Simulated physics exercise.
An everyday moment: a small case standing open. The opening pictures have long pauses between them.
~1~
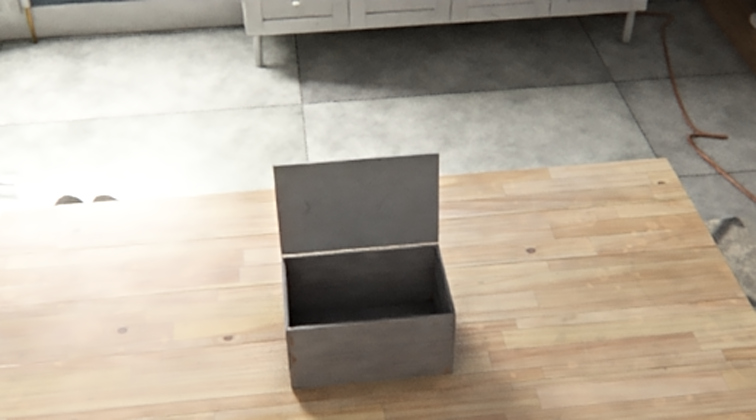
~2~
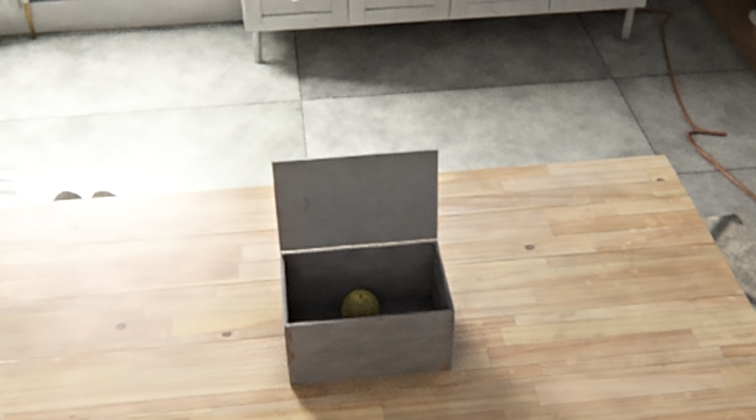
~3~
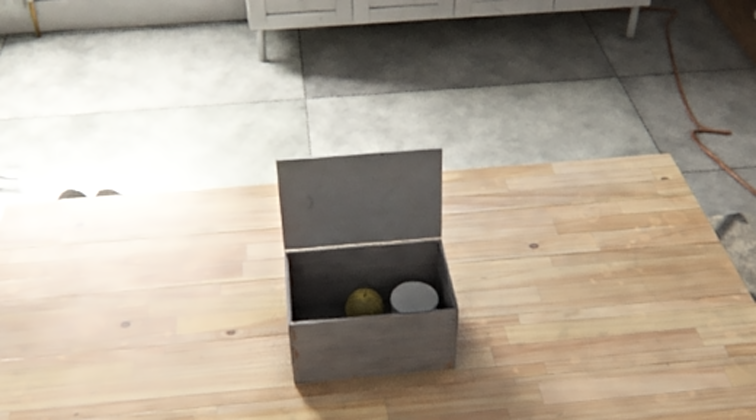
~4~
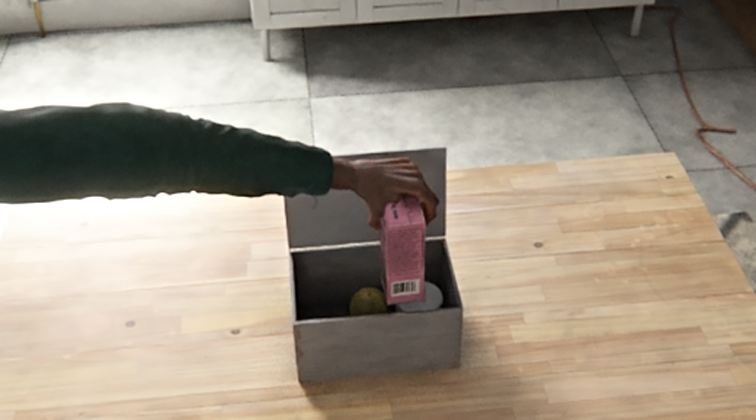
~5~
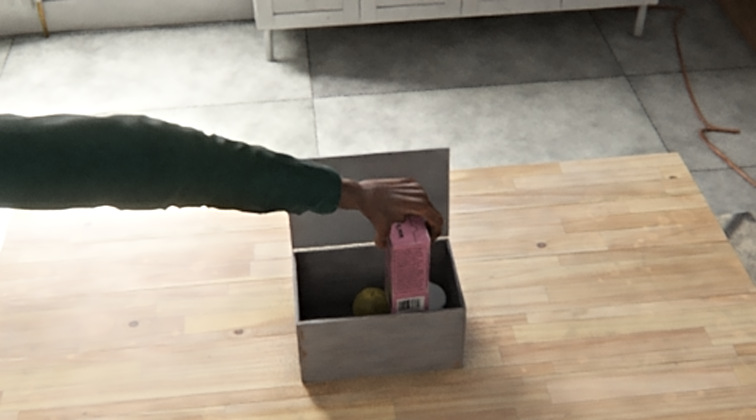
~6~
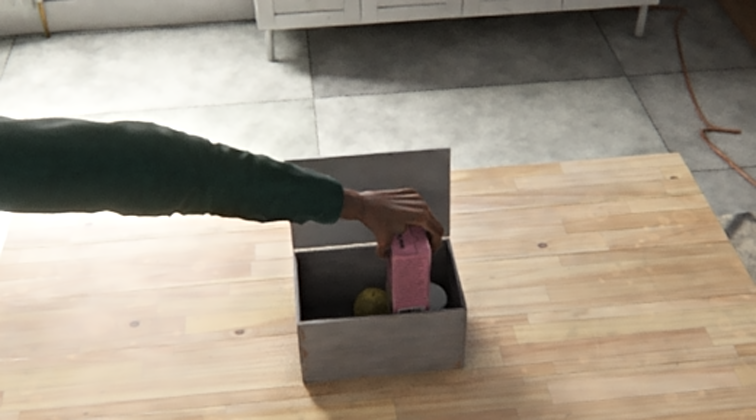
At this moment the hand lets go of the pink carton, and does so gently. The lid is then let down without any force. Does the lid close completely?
The lid is going to go down completely.
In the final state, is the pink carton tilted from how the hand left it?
Observation: It tilts over.
Then, 0.60 s on from there, pink carton on its side near (356, 312).
Then, 1.20 s on from there, lid starting down; pink carton on its side near (359, 338); yellow apple shifted a little.
Then, 1.70 s on from there, lid 47° above the rim; pink carton on its side near (359, 338); yellow apple shifted a little.
Then, 2.00 s on from there, lid 14° above the rim; pink carton on its side near (359, 338); yellow apple shifted a little.
In the end, lid shut; toppled in the box, pink carton; the other 2 unmoved. At the end, from the last picture's camera, pink carton near (359, 338).
